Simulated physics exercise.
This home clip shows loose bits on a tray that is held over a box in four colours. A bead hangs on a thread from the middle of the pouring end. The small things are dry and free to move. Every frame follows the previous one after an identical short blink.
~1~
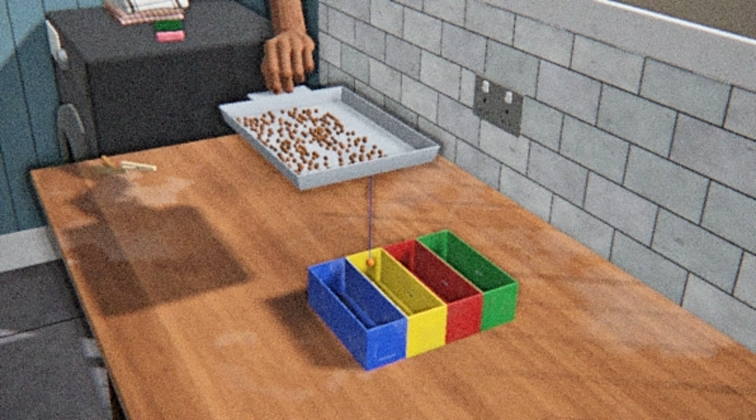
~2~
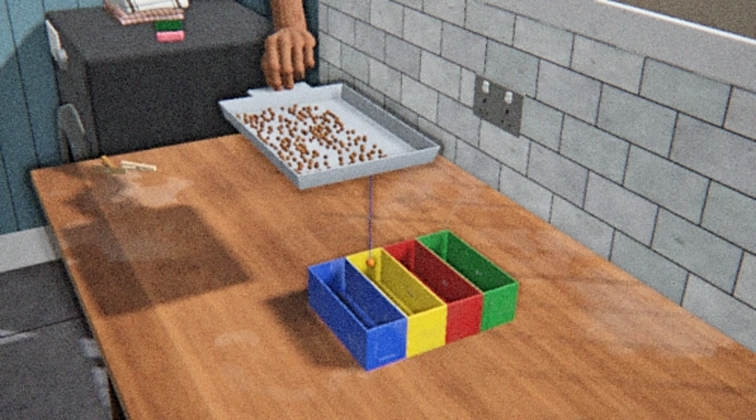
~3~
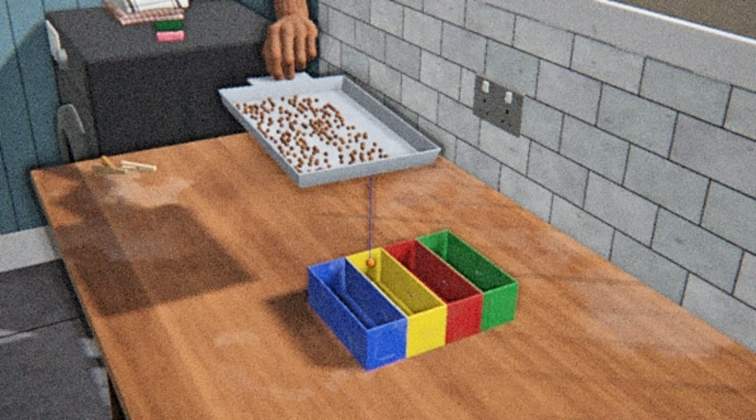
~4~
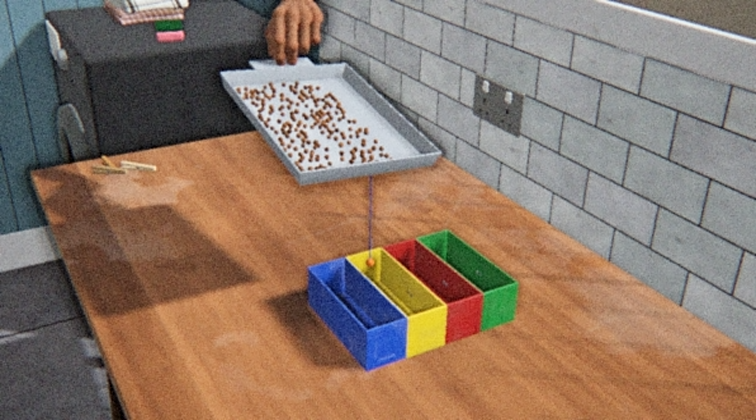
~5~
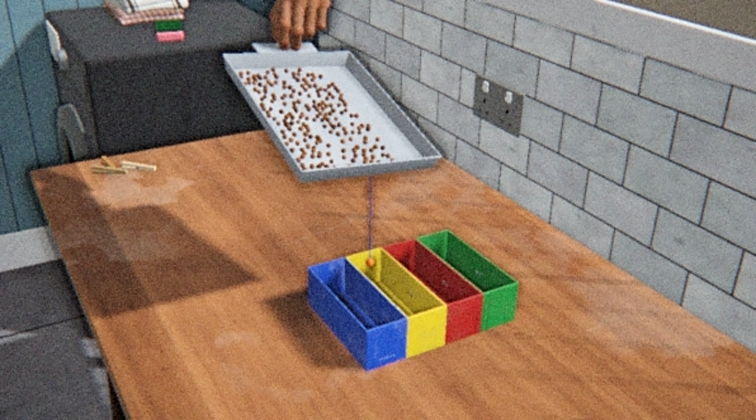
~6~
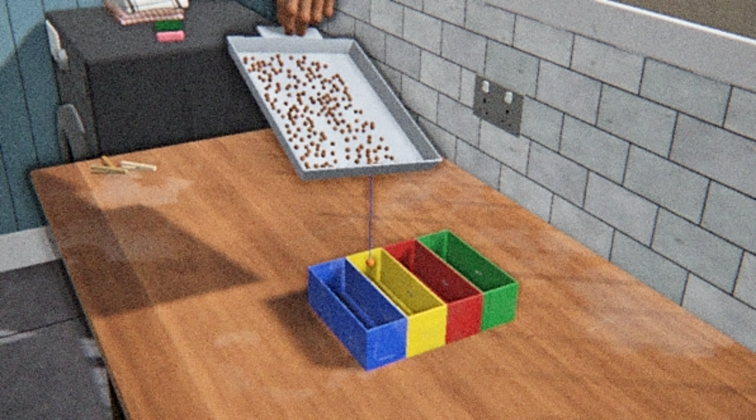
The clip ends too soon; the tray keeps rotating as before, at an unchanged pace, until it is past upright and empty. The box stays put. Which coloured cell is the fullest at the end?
The red one.
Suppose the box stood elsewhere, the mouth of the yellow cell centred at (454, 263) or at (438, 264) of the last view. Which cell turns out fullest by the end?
The first time it is that yellow cell, and the second time it is the yellow one.
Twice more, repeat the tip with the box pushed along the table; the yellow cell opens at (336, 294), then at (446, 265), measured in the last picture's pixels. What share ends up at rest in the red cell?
About 0 per cent, then about 0 per cent.
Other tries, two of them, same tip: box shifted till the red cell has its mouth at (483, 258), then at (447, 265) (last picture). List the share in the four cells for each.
It would be roughly 100 per cent in the first placement and roughly 100 per cent in the second.
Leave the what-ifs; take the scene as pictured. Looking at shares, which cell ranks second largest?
Rank two - the green one.
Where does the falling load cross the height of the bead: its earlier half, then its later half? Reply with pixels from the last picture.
It goes through near (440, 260) first, then near (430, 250).
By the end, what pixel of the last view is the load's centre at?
At about (437, 306), give or take.
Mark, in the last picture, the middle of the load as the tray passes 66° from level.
Roughly (408, 171).
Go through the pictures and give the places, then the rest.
Corners of the pouring end at (300, 173) and (433, 146), level; middle of the load at (314, 139), cereal balls; bead on its thread at (370, 263); blue cell at (387, 341); yellow cell at (426, 328); red cell at (464, 315); green cell at (499, 303), in the first frame.
Corners of the pouring end at (301, 173) and (434, 146), level; middle of the load at (314, 137), in the second frame.
Corners of the pouring end at (301, 171) and (434, 148), tipped barely, lowest at the right corner; middle of the load at (315, 132), in the third frame.
Corners of the pouring end at (303, 170) and (435, 151), tipped a little, lowest at the right corner; middle of the load at (315, 124), in the fourth frame.
Corners of the pouring end at (305, 168) and (436, 154), tipped clearly, lowest at the right corner; middle of the load at (318, 116), in the fifth frame.
Corners of the pouring end at (307, 167) and (436, 157), tipped clearly, lowest at the right corner; middle of the load at (322, 110), about a third on the move; blue cell at (387, 341); yellow cell at (426, 328); red cell at (464, 315); green cell at (499, 303), in the sixth frame.
Soon, tray tipped steeply; most on the tray; a stray few in the green cell; about a quarter falling or outside the box.
A while on, tray tipped past a quarter turn; about a quarter on the tray; about a third in the red cell; a small part in the green cell; a small part in the yellow cell; about a quarter falling or outside the box.
Towards the end, tray tipped past a quarter turn; about two thirds in the red cell; about a quarter in the green cell; a small part in the yellow cell; a small part falling or outside the box.
Finally, tray tipped past a quarter turn; about two thirds in the red cell; about a quarter in the green cell; a small part in the yellow cell; none in the blue cell; a small part outside the box.
